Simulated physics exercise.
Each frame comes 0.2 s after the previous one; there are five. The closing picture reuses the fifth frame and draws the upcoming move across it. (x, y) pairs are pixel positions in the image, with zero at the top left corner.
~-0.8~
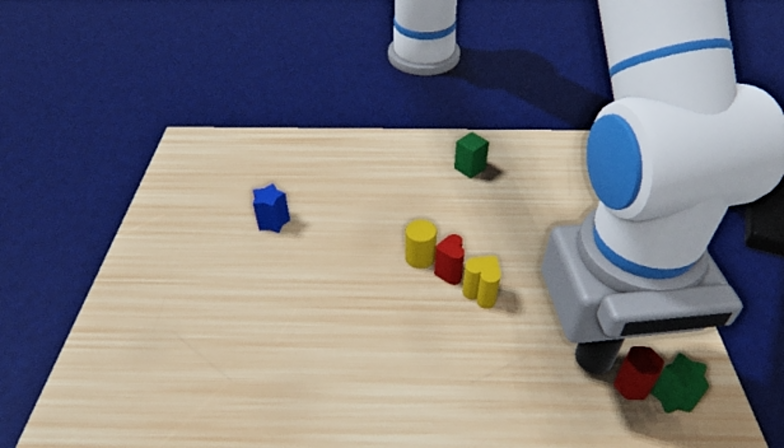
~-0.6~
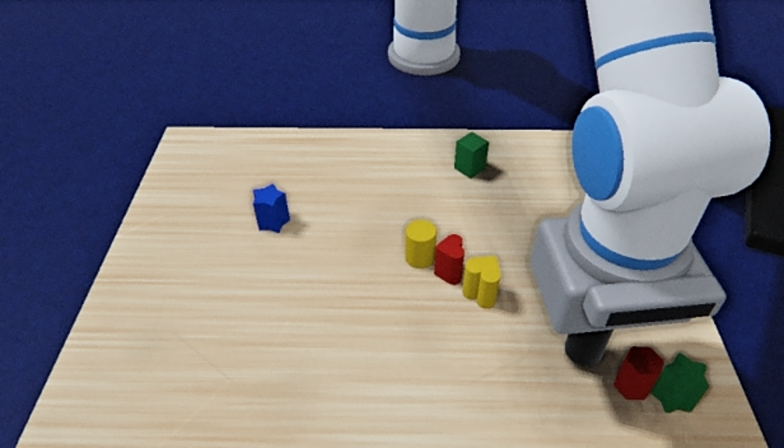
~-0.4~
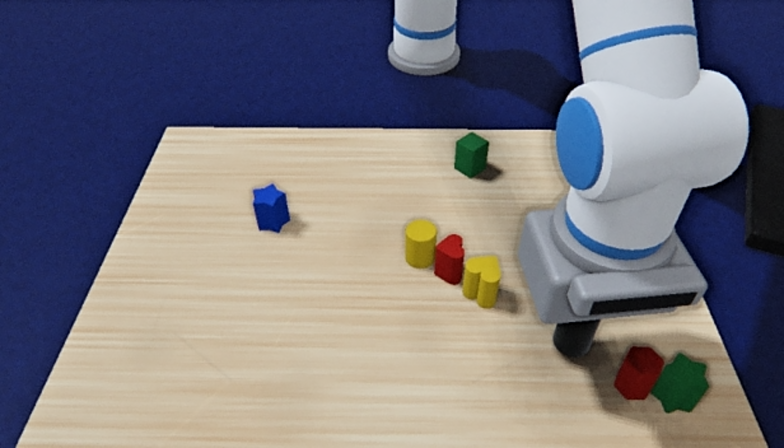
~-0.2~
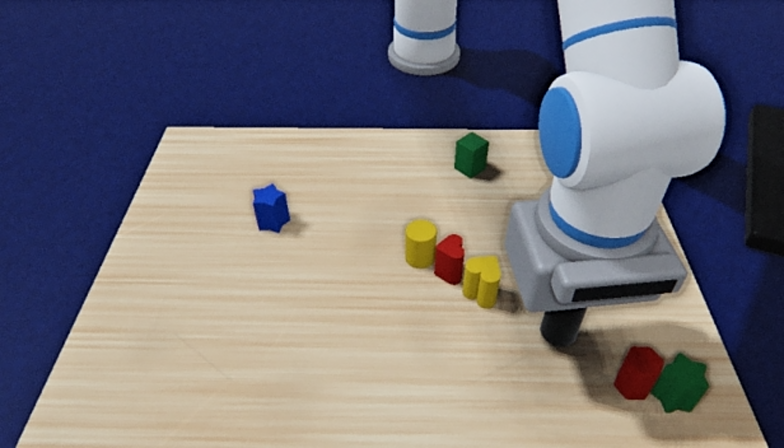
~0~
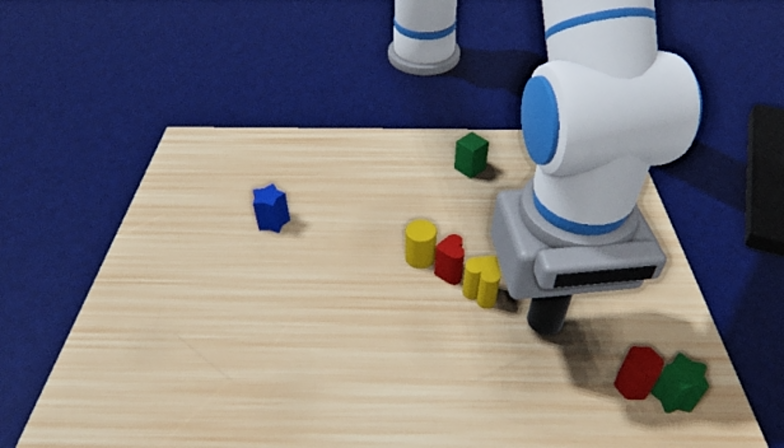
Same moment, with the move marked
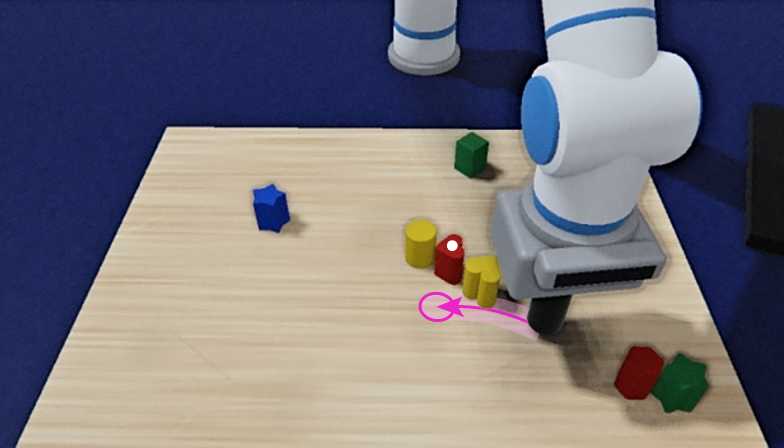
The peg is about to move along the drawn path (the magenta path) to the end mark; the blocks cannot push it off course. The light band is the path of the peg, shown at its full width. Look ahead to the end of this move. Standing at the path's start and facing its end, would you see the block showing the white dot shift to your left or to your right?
Moves right.
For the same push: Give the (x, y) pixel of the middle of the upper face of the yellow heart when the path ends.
I predict (459, 255).
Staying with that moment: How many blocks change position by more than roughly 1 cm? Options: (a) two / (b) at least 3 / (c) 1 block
My answer is option a.
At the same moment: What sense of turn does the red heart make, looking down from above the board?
It is turned anticlockwise.
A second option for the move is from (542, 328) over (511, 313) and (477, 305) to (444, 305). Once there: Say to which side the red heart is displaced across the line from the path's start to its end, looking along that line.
Side: Right.
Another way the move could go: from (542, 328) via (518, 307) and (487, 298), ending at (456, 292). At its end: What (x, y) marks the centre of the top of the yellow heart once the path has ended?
At (429, 255).
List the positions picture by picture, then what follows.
The first picture shows peg tip (594, 358); block tops, yellow cylinder (421, 230); red heart (452, 246); yellow heart (485, 267); red six-sided block (646, 360).
The second picture shows peg (583, 351); blocks unchanged.
The third picture shows peg (571, 342); blocks unchanged.
The fourth picture shows peg (558, 332); blocks unchanged.
The fifth picture shows peg (545, 321); yellow cylinder (421, 230); red heart (452, 246); yellow heart (485, 267); red six-sided block (646, 360).
Path on the board, from (542, 328) over (508, 314) and (472, 307) to (437, 307); the dot is on the red heart.
The first path, step by step. One third of the way, peg (509, 307); nothing pushed yet.
Two thirds of the way, peg (473, 300); yellow cylinder (417, 227); red heart (443, 234), turned 30° anticlockwise; yellow heart (464, 255), turned 55° clockwise.
At the end, peg (438, 299); yellow cylinder (417, 227); red heart (444, 233), turned 35° anticlockwise; yellow heart (459, 255), turned 90° clockwise; red six-sided block in place.
